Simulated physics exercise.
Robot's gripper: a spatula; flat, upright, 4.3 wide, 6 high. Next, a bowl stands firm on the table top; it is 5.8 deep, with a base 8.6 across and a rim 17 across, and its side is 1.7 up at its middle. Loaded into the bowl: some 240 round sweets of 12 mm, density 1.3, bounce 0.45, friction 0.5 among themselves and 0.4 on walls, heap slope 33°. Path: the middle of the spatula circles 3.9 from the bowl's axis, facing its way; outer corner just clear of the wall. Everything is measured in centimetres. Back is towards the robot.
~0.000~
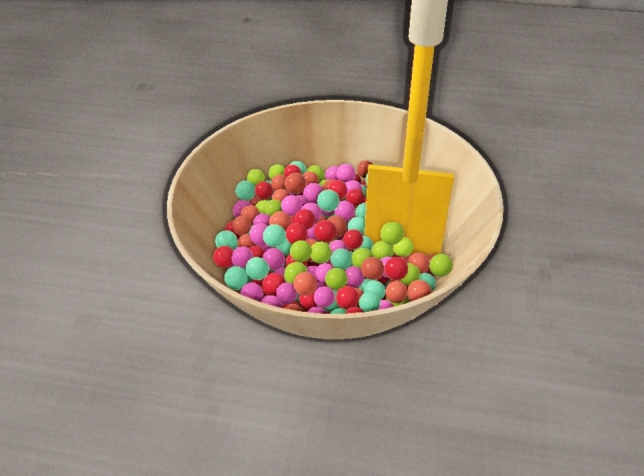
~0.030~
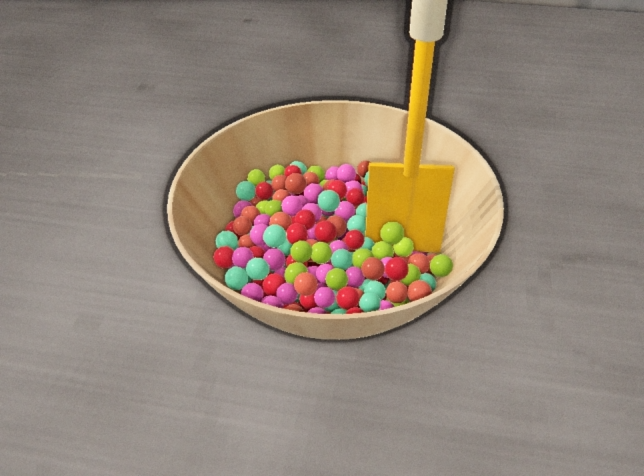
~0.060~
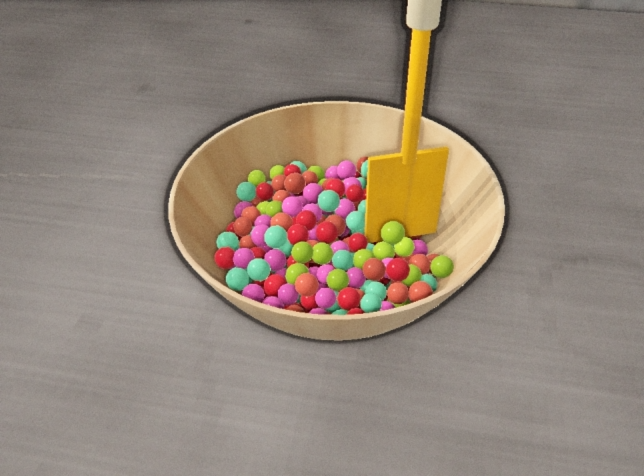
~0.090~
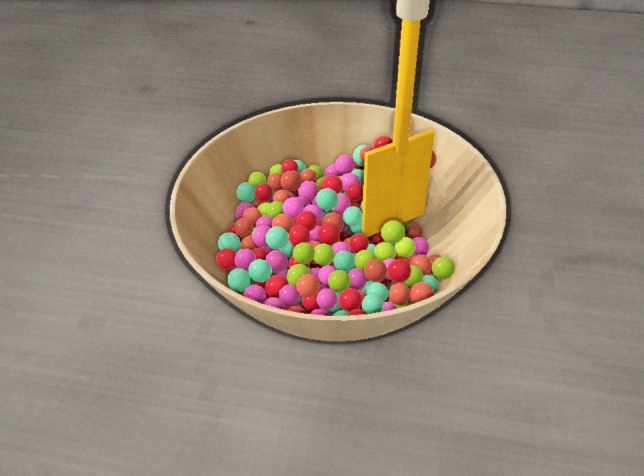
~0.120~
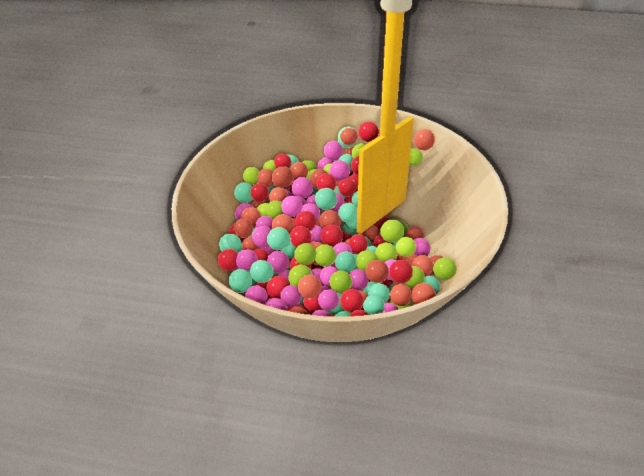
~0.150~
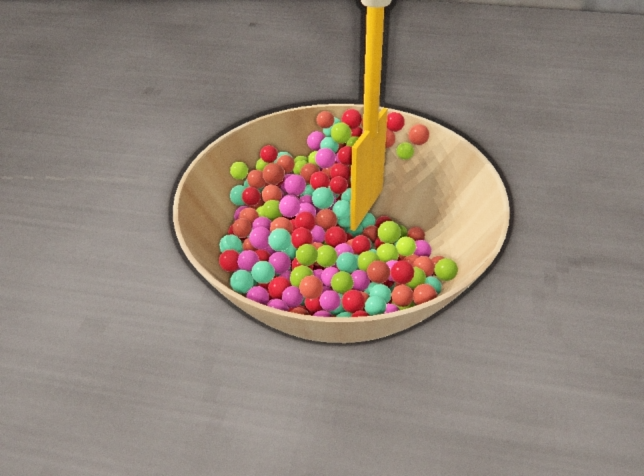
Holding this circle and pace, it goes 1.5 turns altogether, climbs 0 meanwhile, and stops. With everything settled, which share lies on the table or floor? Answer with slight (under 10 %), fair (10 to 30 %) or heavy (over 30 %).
Fair.
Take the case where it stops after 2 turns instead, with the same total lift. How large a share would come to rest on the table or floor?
In that case some 25 per cent.
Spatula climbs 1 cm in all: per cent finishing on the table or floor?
Near 15 in a hundred.
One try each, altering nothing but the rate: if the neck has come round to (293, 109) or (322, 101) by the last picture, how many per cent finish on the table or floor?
Some 50 and 40 per cent respectively.
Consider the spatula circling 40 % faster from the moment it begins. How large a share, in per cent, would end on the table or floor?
That would be some 35 percent.
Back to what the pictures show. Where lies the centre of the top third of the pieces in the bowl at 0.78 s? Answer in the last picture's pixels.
Estimated centre: (336, 147).
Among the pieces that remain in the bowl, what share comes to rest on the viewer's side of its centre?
I'd say around 70 per cent.
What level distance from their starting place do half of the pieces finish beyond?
9 centimetres.
By 0.47 s, 256° round, highest piece 8 above the table; 226 in the bowl, 8 on the table or floor, 6 in flight or on the tool.
By 0.78 s, 78° round, highest piece 8 above the table; 206 in the bowl, 29 on the table or floor, 5 in flight or on the tool.
By 1.14 s, 180° round, highest piece 6 above the table; 194 in the bowl, 46 on the table or floor.
By 1.84 s, 180° round, highest piece 6 above the table; 194 in the bowl, 46 on the table or floor.
Final count, 194 in the bowl, 46 on the table or floor. That is 19 % on the table or floor.
